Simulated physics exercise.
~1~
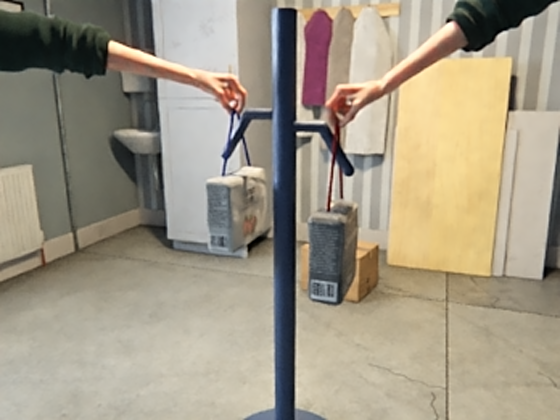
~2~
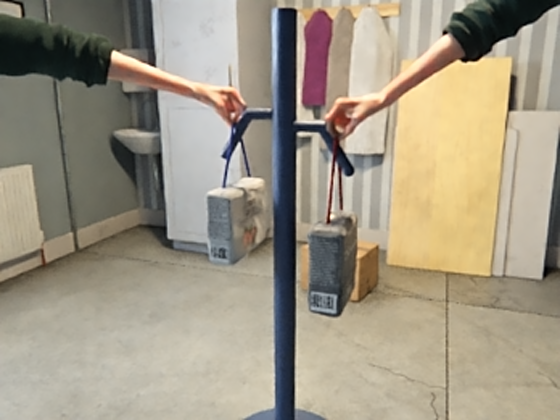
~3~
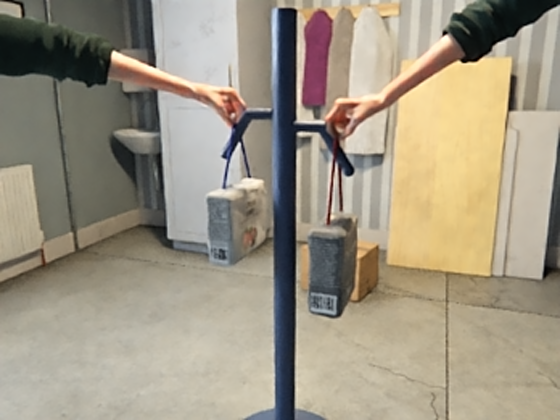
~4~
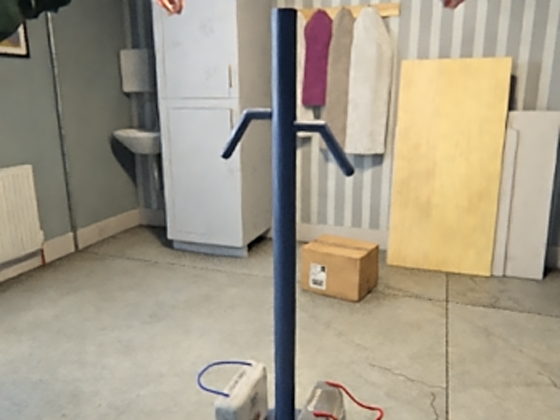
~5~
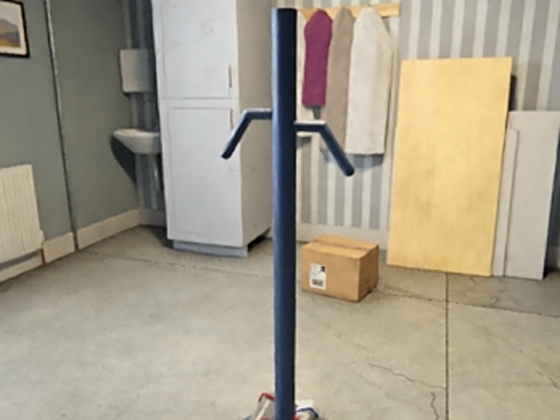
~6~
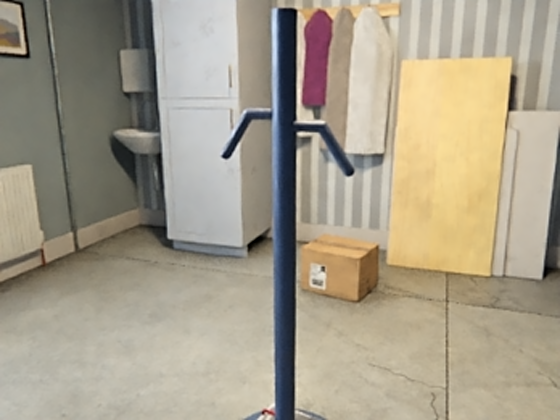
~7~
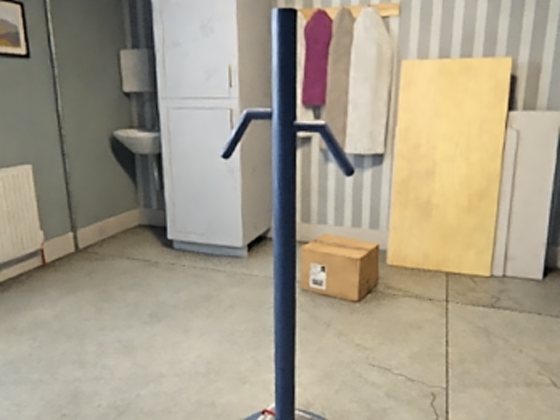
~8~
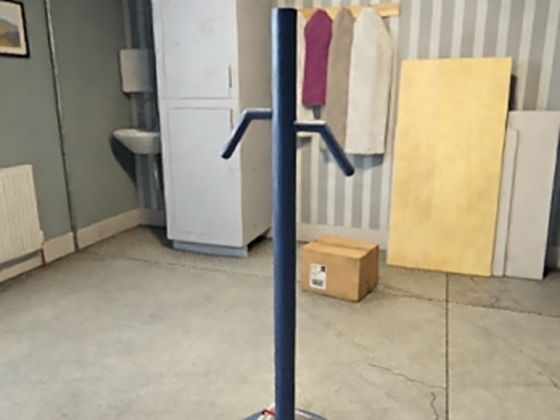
Room with a concrete floor, hands hanging two bags on a blue post's pegs and letting go, both dropping to its foot.
